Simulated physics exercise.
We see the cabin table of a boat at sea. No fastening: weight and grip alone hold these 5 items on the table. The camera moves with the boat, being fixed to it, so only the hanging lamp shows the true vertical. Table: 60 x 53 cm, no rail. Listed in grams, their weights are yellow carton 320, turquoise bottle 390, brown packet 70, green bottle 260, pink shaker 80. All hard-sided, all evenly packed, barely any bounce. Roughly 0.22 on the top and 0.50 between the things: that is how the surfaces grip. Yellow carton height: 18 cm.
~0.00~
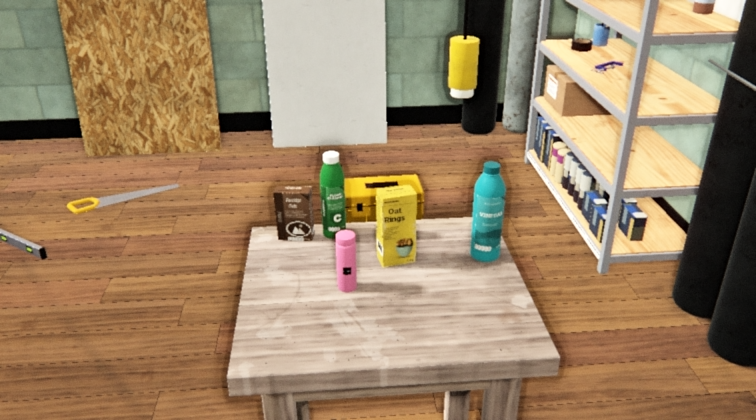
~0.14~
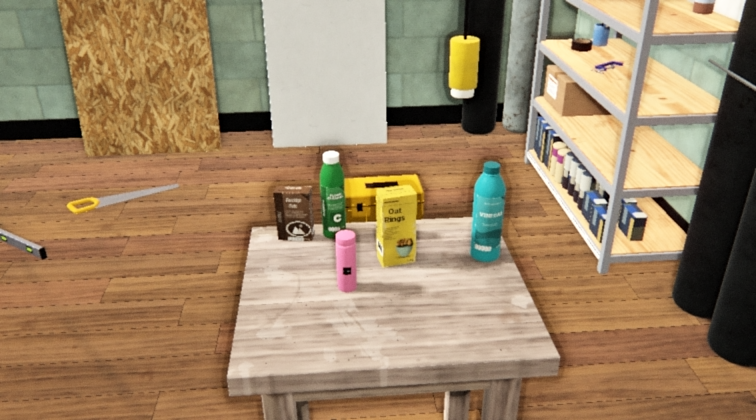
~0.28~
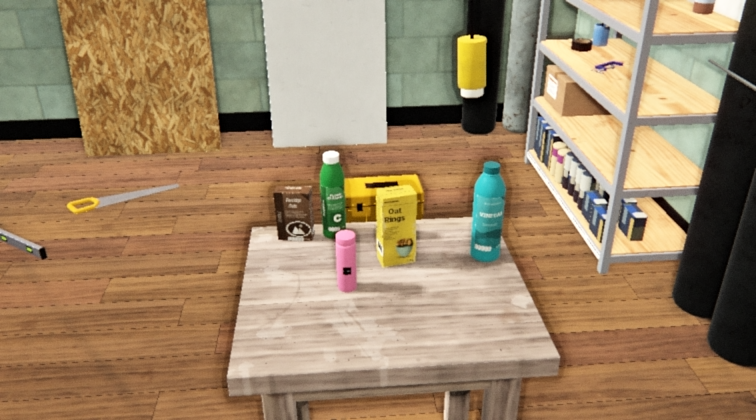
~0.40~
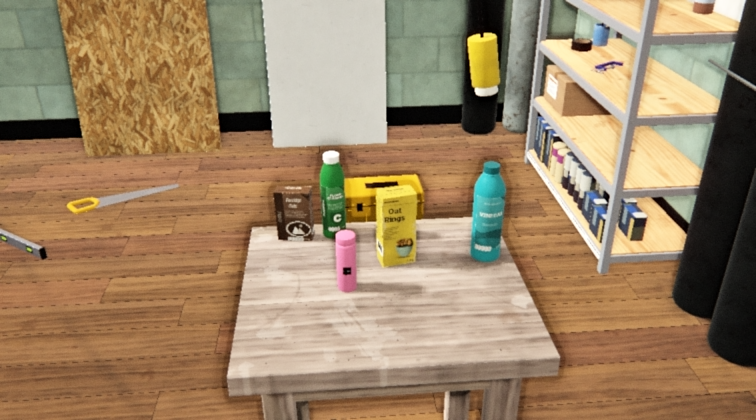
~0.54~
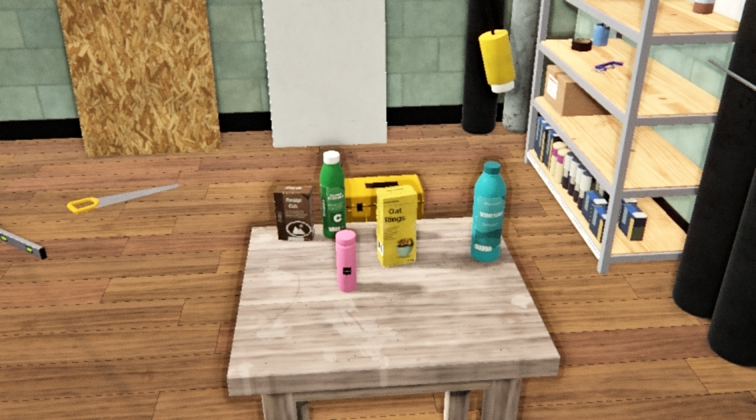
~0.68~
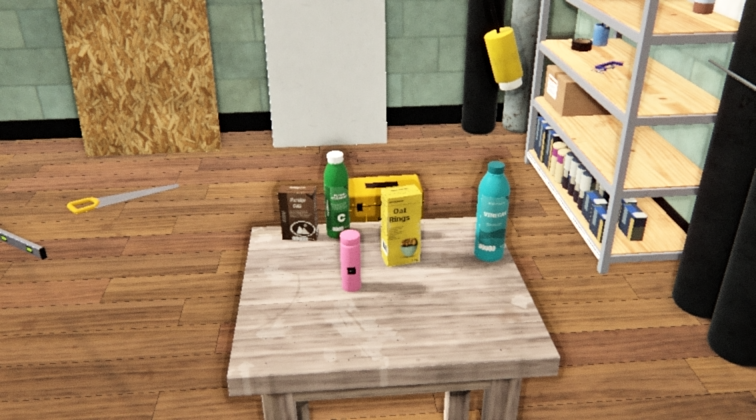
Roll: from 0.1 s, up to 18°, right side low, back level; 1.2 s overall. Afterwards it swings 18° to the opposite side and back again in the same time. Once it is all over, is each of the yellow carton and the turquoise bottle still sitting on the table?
Yellow carton: Yes, turquoise bottle: No.
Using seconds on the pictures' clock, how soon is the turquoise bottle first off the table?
It happens near 0.9 s.
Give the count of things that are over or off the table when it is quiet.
My answer is 1.
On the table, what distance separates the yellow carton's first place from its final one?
Net distance near 0 cm.
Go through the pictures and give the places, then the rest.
Boat level; yellow carton (396, 226); turquoise bottle (488, 211), in the first frame.
Boat level; pink shaker (346, 262); brown packet (294, 214), in the second frame.
Boat heeled 4°, right side down; green bottle (333, 195); pink shaker (346, 262), in the third frame.
Boat heeled 9°, right side down; brown packet (294, 214); green bottle (333, 195), in the fourth frame.
Boat heeled 15°, right side down; pink shaker (347, 262); brown packet (295, 214), in the fifth frame.
Boat heeled 18°, right side down; yellow carton (401, 226); turquoise bottle (492, 211), in the sixth frame.
By 0.98 s, boat heeled 10°, right side down; turquoise bottle now off the table; yellow carton 9 cm from its spot near (433, 225); brown packet 8 cm from its spot.
By 1.28 s, boat level; yellow carton 13 cm from its spot near (451, 224); brown packet 12 cm from its spot; green bottle 12 cm from its spot.
By 2.08 s, boat heeled 14°, left side down; yellow carton 7 cm from its spot near (427, 225); brown packet 7 cm from its spot; green bottle 6 cm from its spot.
When it is over (3.0 s), off the table, turquoise bottle; the other 4 within 5 cm of the start. In the last view, yellow carton near (396, 226).
